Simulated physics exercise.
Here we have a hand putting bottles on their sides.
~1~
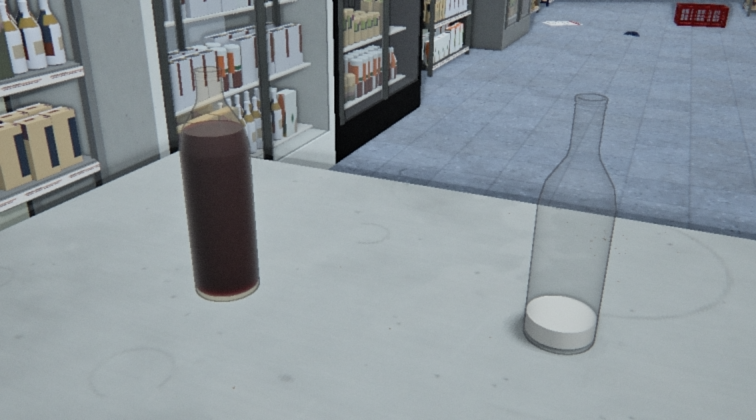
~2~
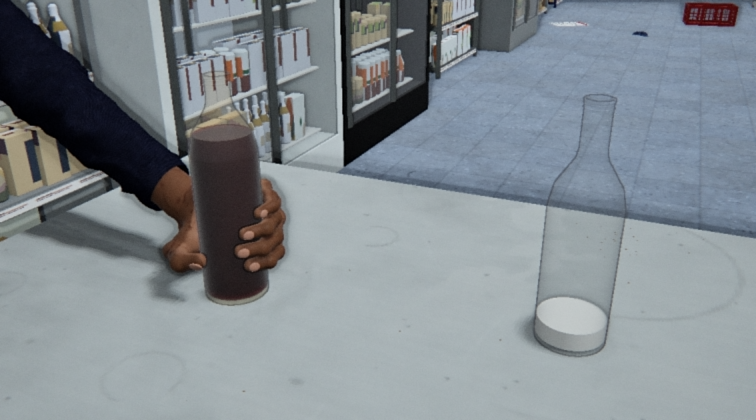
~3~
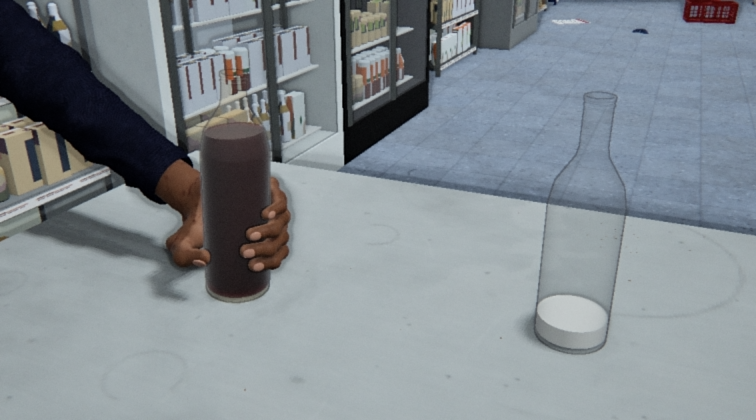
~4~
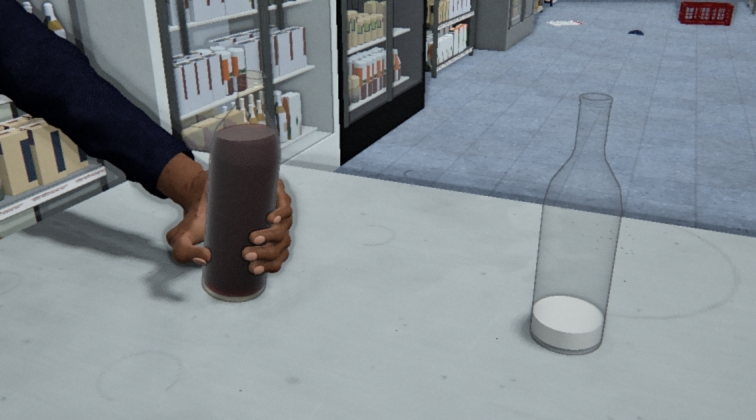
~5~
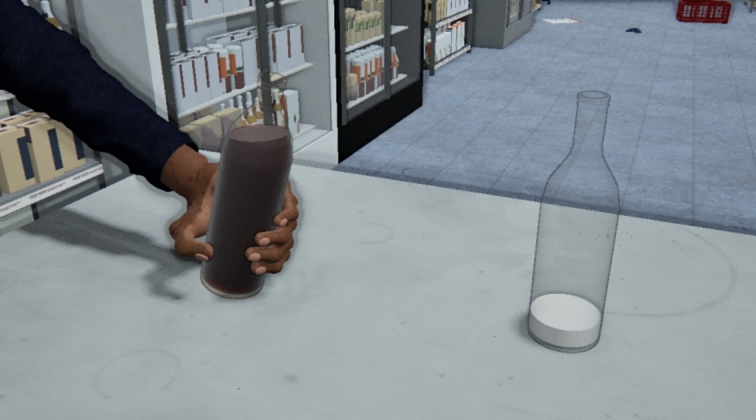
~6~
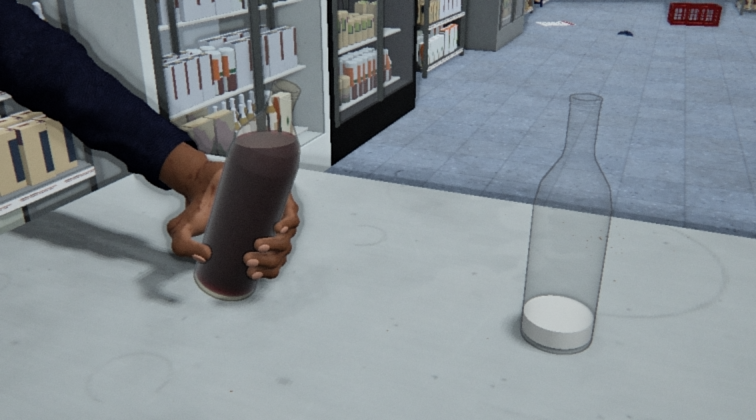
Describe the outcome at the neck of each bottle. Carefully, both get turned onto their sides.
Left: The contents come out. Right: The contents stay inside.
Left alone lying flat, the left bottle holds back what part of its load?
Share retained: Approx. 35 per cent.
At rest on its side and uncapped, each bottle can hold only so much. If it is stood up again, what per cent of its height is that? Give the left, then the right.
Roughly 26 percent, then 22 percent.
Shortly, the left bottle is nearly down; left bottle, no leak.
Then, the left bottle lies flat; left bottle, it leaks.
At the finish, both lie flat; left bottle, it leaks; right bottle, no leak.
